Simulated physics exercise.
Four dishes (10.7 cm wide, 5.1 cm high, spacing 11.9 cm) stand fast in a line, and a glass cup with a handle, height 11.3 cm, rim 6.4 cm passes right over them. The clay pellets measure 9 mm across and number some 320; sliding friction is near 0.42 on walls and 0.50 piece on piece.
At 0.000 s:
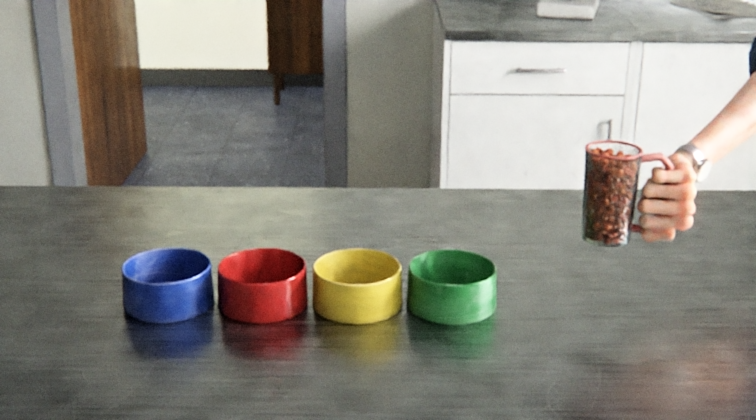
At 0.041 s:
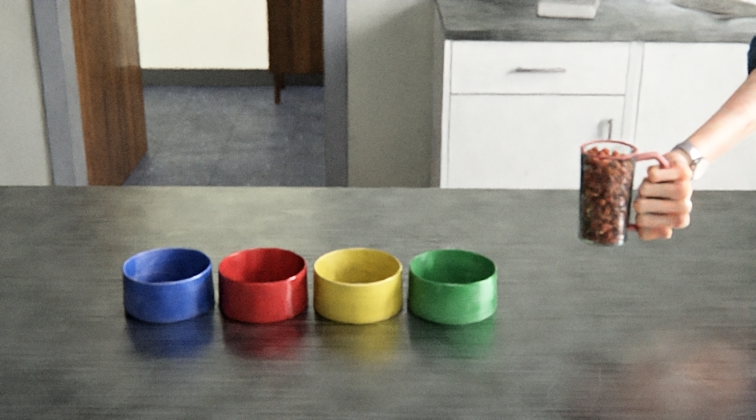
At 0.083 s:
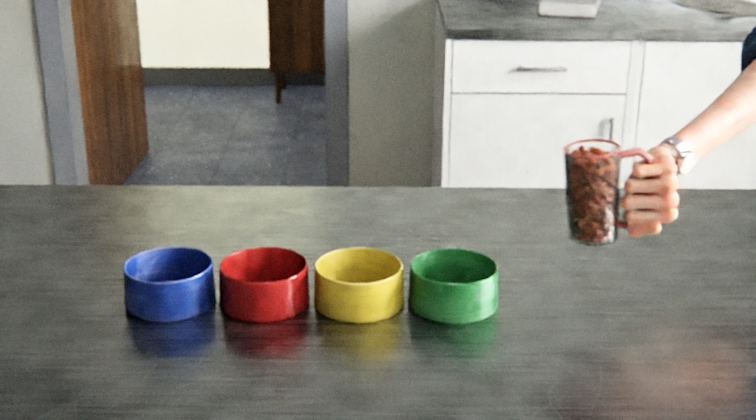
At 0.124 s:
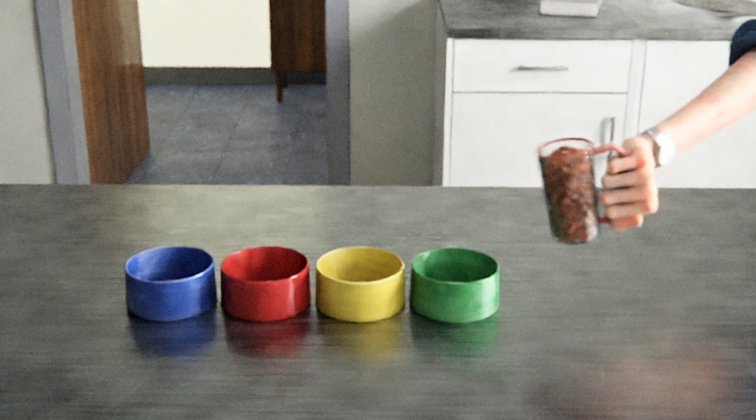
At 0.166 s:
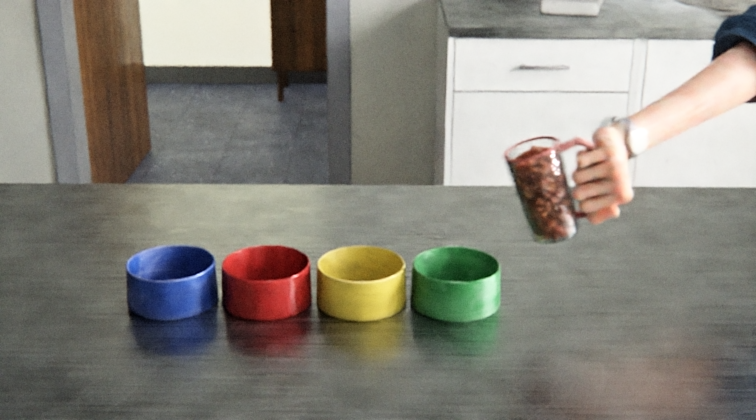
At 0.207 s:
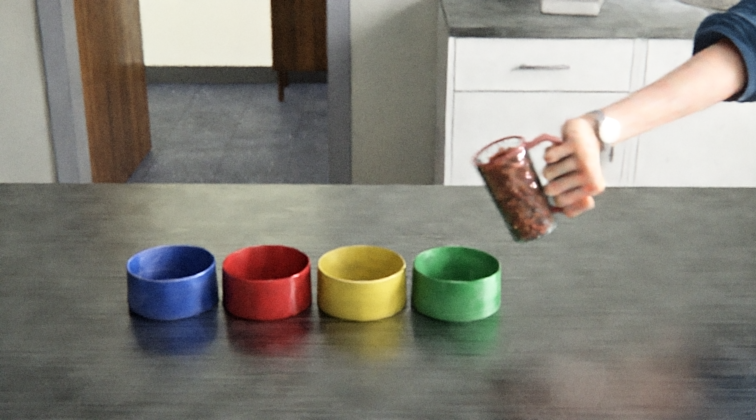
A hand gripping a clear glass cup full of reddish-brown pieces is seen from the front, slightly above a dark table, with white cabinets and an open doorway behind. Four round dishes, blue, red, yellow and green from left to right, stand in a row on the tabletop. The hand carries the cup leftward from the right, slowly at first, then faster, tilting it toward the dishes.
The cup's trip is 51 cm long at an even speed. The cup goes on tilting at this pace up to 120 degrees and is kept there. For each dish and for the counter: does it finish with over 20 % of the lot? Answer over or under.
Red dish: Under; blue dish: Over; green dish: Under; yellow dish: Under; on the counter: Over.
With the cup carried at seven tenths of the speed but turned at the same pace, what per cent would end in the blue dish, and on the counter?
Then: Blue 50, counter 30.
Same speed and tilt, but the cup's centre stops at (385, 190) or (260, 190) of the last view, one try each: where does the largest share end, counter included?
Most goes to: Yellow; blue.
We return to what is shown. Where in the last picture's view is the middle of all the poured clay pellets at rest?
At about (83, 296).
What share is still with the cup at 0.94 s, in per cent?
Roughly 0 per cent.
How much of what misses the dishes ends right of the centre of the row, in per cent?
About 0 per cent.
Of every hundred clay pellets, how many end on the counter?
Roughly 65 per cent.
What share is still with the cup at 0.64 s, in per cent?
Some 95 per cent of the load.
After 0.47 s, tilt 74 degrees; cup holds 100 %.
After 0.64 s, tilt 104 degrees; cup holds 95 %, blue 5 %.
Then, at 0.94 s, tilt 120 degrees; cup holds 0 %, blue 35 %.
In the end, at 1.7 s, red 0 %, blue 35 %, green 0 %, yellow 0 %, counter 65 %.
